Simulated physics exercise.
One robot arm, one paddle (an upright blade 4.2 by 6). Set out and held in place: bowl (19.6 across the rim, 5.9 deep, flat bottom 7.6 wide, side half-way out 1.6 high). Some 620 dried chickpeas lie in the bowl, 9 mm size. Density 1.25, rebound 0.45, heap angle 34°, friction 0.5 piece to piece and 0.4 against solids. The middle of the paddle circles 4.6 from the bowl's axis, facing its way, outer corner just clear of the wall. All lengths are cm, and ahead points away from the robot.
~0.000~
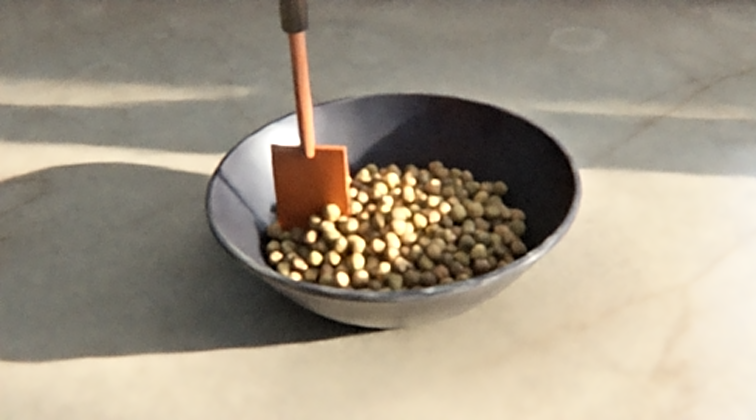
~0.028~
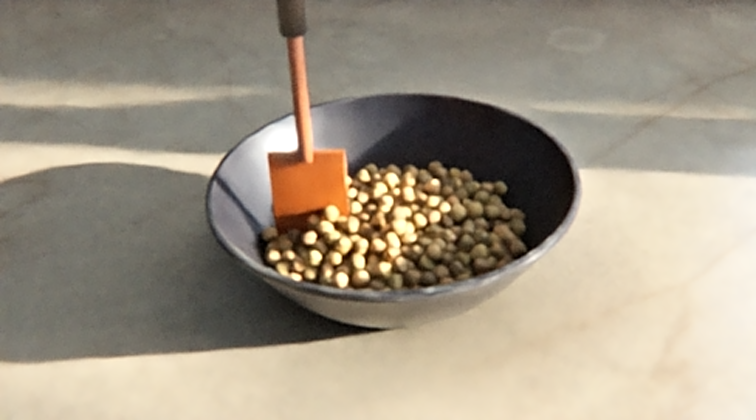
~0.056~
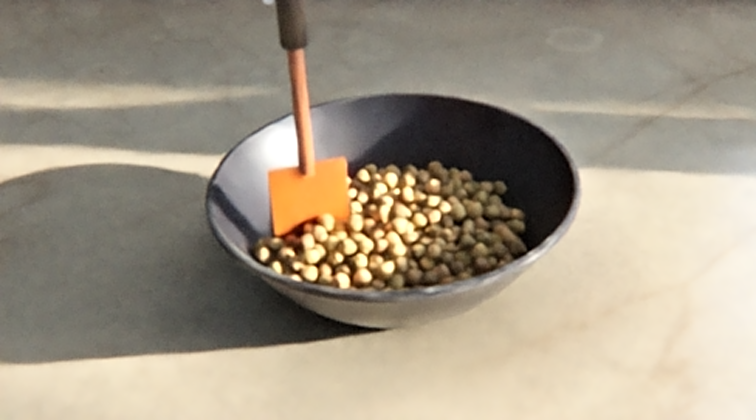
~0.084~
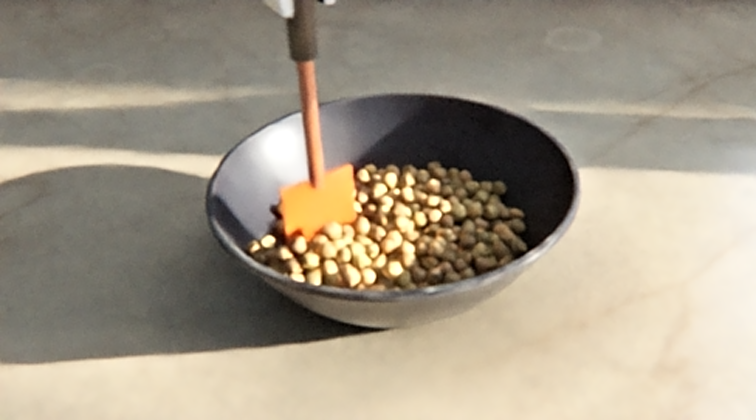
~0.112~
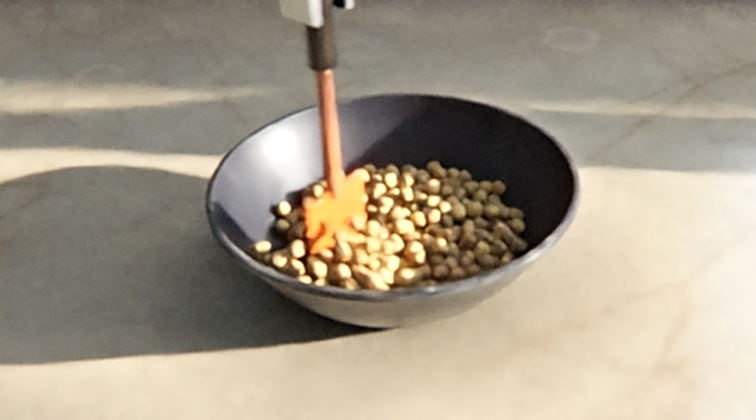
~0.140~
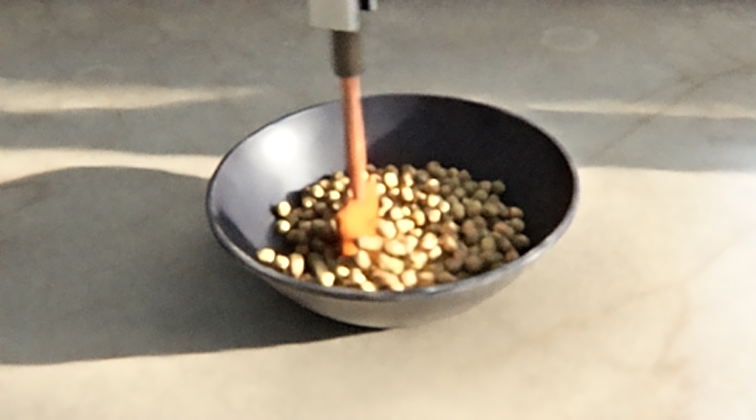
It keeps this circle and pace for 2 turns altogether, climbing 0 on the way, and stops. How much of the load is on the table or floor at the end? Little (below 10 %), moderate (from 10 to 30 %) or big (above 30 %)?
Share on the table or floor: Moderate (from 10 to 30 %).
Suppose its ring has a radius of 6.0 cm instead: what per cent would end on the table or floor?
In that case some 0 per cent.
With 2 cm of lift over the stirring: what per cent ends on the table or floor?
About 5 per cent.
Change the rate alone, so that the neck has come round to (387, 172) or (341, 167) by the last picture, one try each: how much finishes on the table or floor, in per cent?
Some 30 and 10 per cent.
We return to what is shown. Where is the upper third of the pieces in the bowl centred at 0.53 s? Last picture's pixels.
Around (303, 181).
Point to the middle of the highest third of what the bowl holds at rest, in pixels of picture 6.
Around (323, 245).
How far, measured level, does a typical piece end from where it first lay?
Some 10 cm.
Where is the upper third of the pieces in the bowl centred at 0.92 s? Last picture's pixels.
At about (470, 179).
After 0.53 s, 329° round, highest piece 8 above the table; 571 in the bowl, 46 on the table or floor, 8 in flight or on the tool.
After 0.92 s, 221° round, highest piece 8 above the table; 528 in the bowl, 89 on the table or floor, 8 in flight or on the tool.
After 1.31 s, 0° round, highest piece 6 above the table; 518 in the bowl, 107 on the table or floor.
After 2.01 s, 0° round, highest piece 6 above the table; 518 in the bowl, 107 on the table or floor.
In the end, 518 in the bowl, 107 on the table or floor. That is 17 % on the table or floor.
